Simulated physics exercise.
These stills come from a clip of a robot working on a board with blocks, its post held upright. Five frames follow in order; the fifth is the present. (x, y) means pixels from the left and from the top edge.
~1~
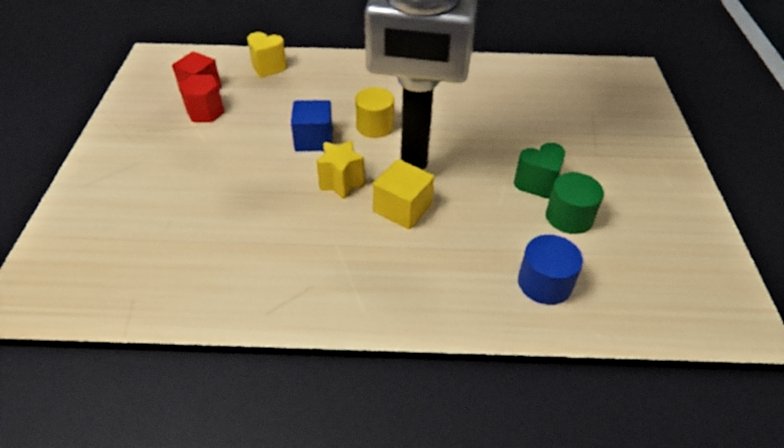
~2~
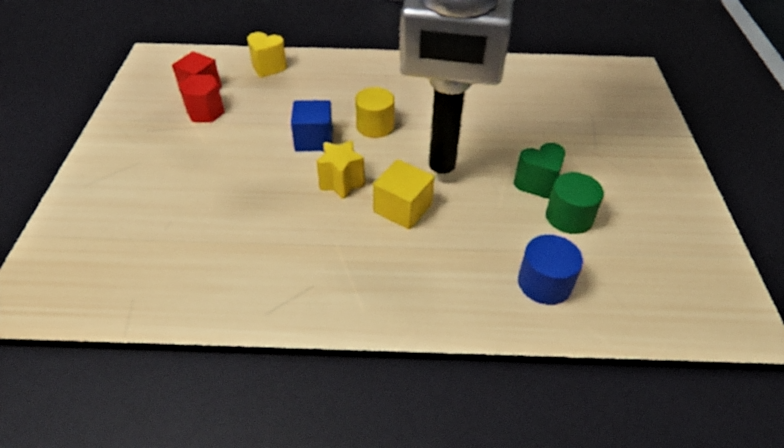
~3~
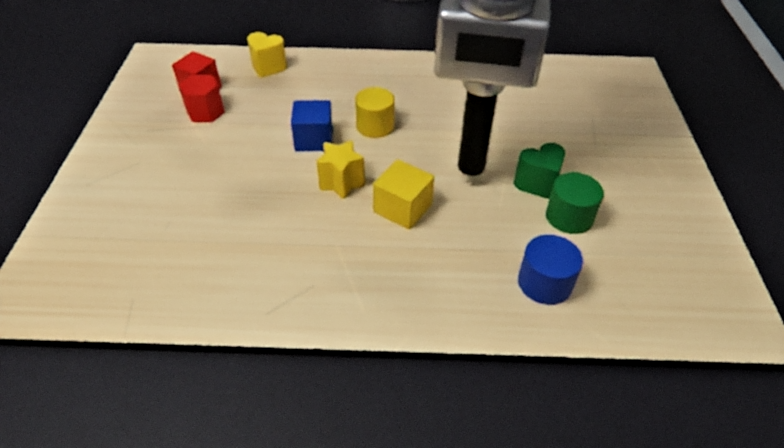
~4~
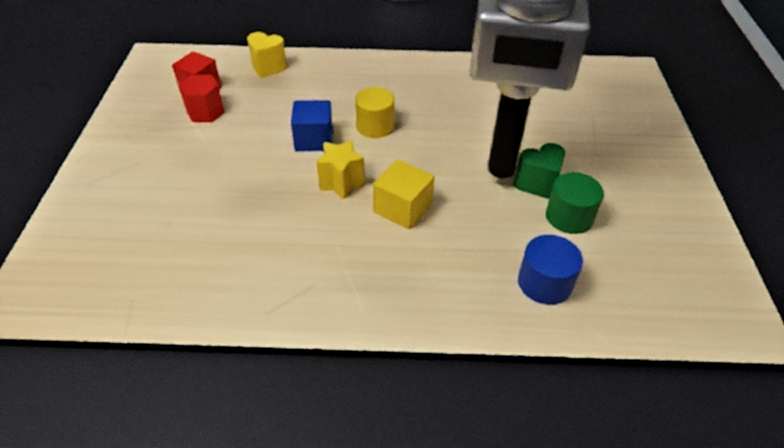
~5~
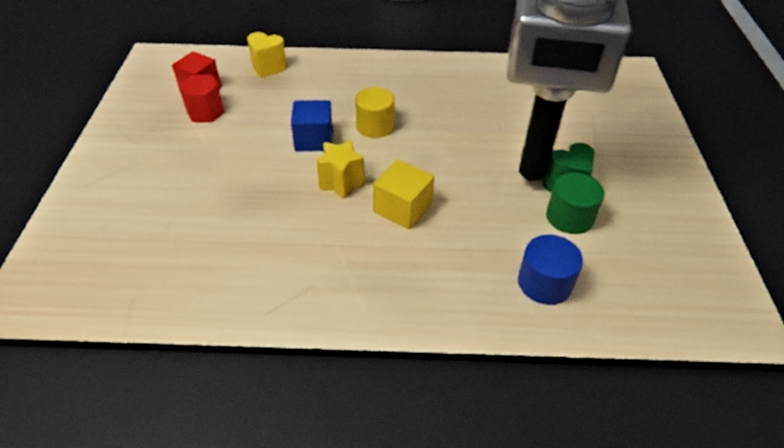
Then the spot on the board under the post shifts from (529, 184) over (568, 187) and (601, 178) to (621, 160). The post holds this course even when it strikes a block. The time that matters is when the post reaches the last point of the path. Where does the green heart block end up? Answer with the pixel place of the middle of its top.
So, by the moment the path ends, you'll find the top centre of the green heart block at (669, 148).
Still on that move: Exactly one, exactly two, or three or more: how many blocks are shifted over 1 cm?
Expect one.
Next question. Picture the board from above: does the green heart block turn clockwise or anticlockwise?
Top view: Clockwise.
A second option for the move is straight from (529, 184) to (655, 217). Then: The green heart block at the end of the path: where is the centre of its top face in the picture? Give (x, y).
My prediction: (633, 155).
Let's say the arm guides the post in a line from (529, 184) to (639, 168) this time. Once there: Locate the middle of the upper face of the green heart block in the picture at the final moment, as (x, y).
Final place: (674, 163).
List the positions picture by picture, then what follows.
Tip of the post at (414, 163), middles of tops, green heart block at (545, 156), green cylinder at (579, 188), in the first frame.
Post at (442, 165), nothing pushed, in the second frame.
Post at (471, 167), nothing pushed, in the third frame.
Post at (501, 169), nothing pushed, in the fourth frame.
Post at (532, 172), green heart block at (576, 156), green cylinder at (579, 189), in the fifth frame.
On the path given first. One third of the way, post at (573, 174); green heart block at (616, 156).
Two thirds of the way, post at (606, 165); green heart block at (652, 151).
At the end, post at (626, 148); green heart block at (669, 148), turned 50° clockwise; green cylinder unmoved.
